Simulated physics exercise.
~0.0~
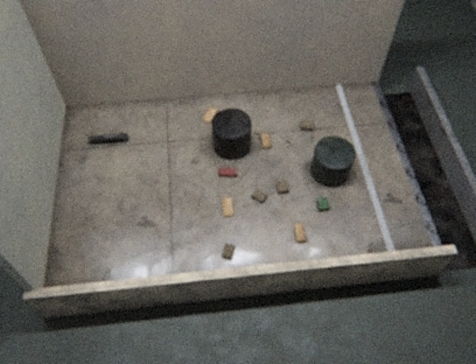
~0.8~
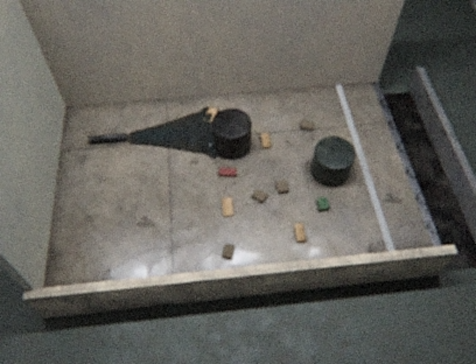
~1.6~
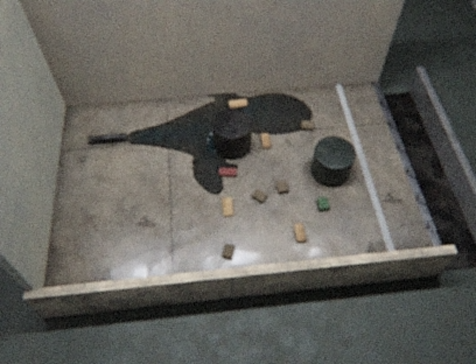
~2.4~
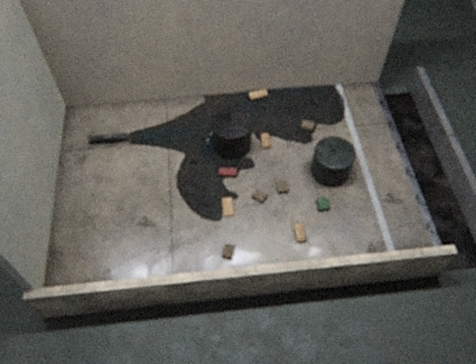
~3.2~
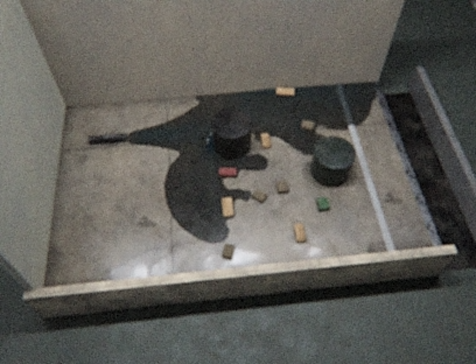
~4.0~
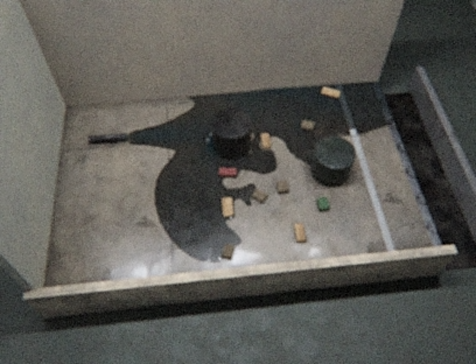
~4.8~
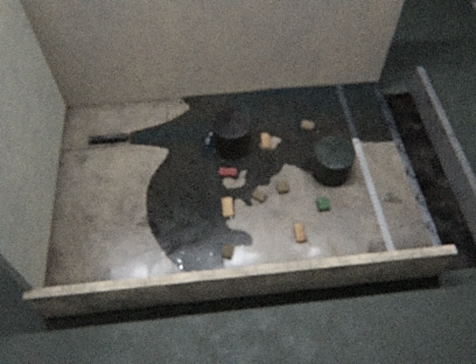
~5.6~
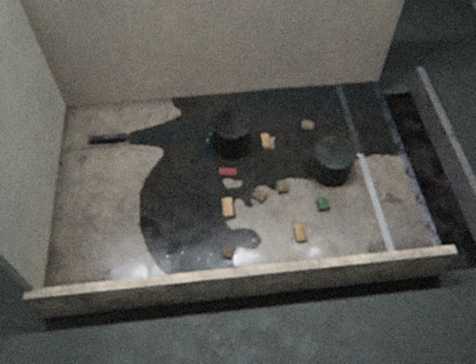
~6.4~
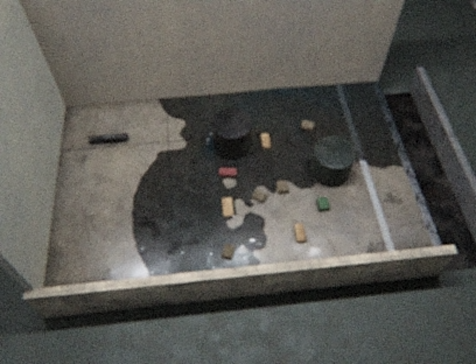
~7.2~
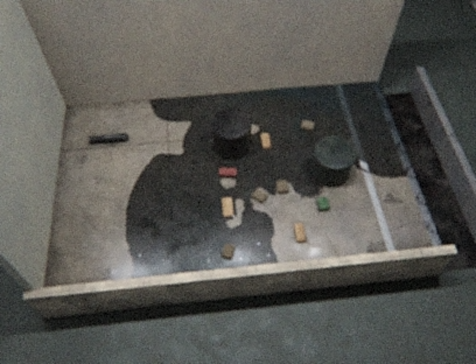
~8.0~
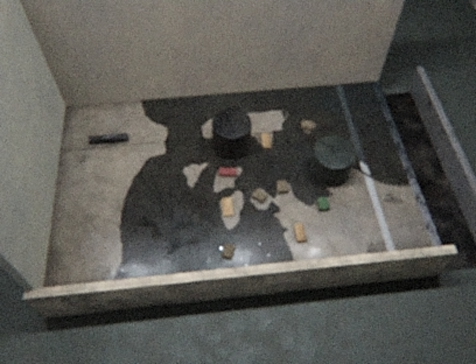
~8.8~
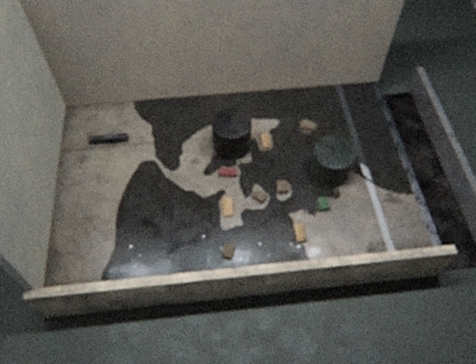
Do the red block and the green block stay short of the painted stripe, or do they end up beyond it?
Both stay short of the stripe. The dark liquid spreads around the red block, but neither it nor the green one is carried across.
